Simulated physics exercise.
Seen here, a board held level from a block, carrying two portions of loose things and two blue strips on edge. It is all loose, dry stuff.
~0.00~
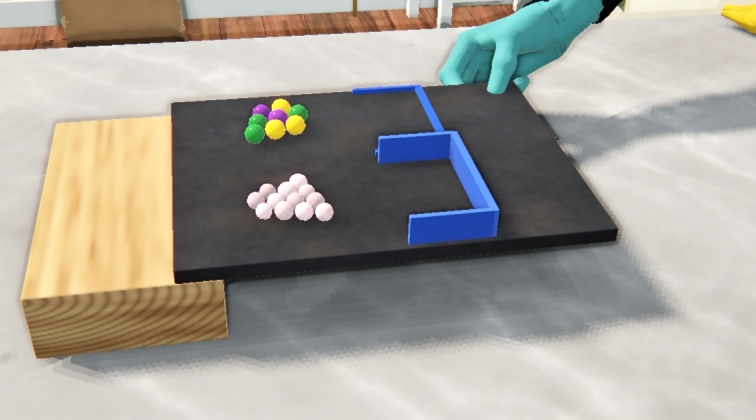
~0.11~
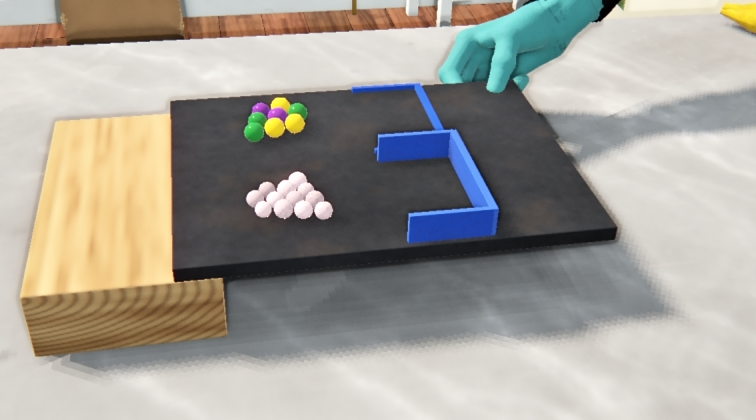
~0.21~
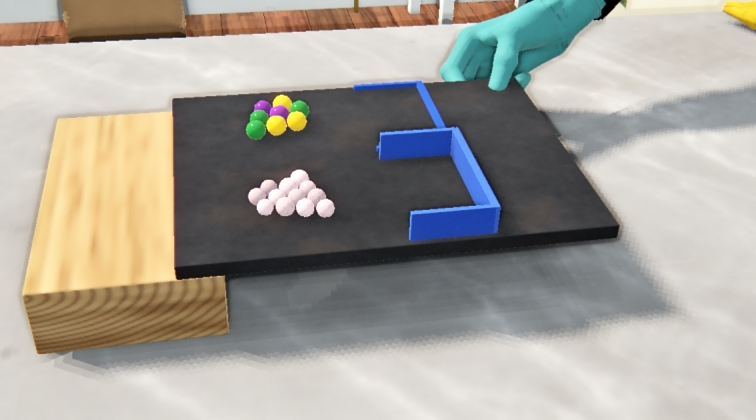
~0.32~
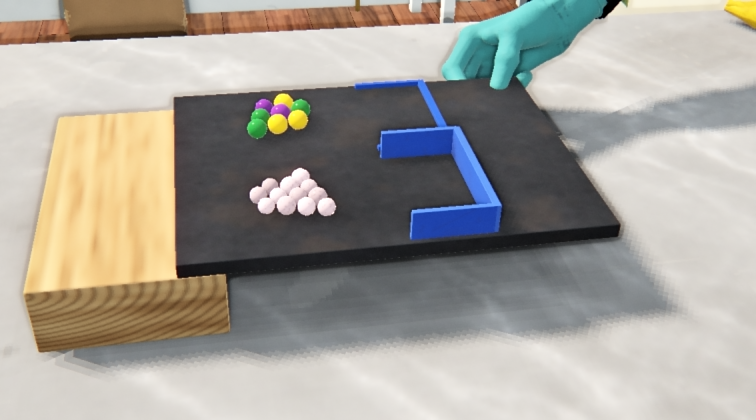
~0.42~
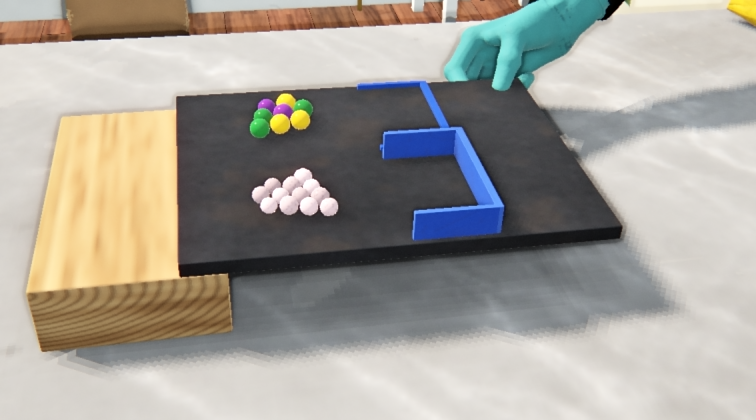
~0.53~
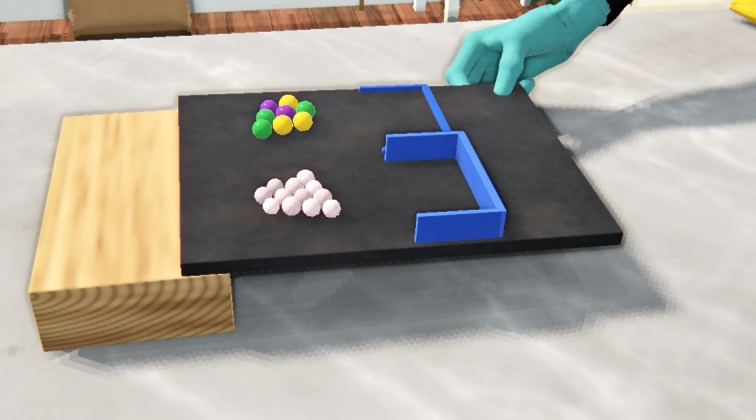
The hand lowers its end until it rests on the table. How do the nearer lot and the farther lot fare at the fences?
The nearer lot ends against the bar and the farther lot carries on beyond the bar.
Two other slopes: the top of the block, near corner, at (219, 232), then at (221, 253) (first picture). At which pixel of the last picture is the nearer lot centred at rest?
One: (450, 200). Two: (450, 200).
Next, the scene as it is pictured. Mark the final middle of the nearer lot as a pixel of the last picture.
At about (448, 213).
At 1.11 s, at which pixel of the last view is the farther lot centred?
Near (384, 135).
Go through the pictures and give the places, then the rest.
Held end of the board at (600, 228), level; block at (133, 220), low, a small part of the board's length; nearer lot at (296, 202), a few sugar pearls; farther lot at (278, 119), a few gumballs; nearer bar at (472, 181), taller than the pieces; farther bar at (432, 116), much lower than a piece, in the first frame.
Held end of the board at (599, 227), level; farther lot at (278, 117), in the second frame.
Held end of the board at (601, 225), level; nearer lot at (297, 198), in the third frame.
Held end of the board at (602, 224), level; farther lot at (281, 113), in the fourth frame.
Held end of the board at (604, 226), level; nearer lot at (301, 196), in the fifth frame.
Held end of the board at (605, 232), down by 2°; block at (140, 214); nearer lot at (303, 197), not moving; farther lot at (286, 114), not moving; nearer bar at (478, 181); farther bar at (439, 115), in the sixth frame.
After 0.81 s, board sloping at 7°; nearer lot where it was; farther lot on its way down.
After 1.11 s, board resting at 11°; nearer lot on its way down; farther lot on its way down.
After 1.47 s, board resting at 11°; nearer lot has reached its bar; farther lot about two thirds past its bar.
By the end (2.7 s), board resting at 11°; nearer lot gathered behind its bar; farther lot about two thirds past its bar.
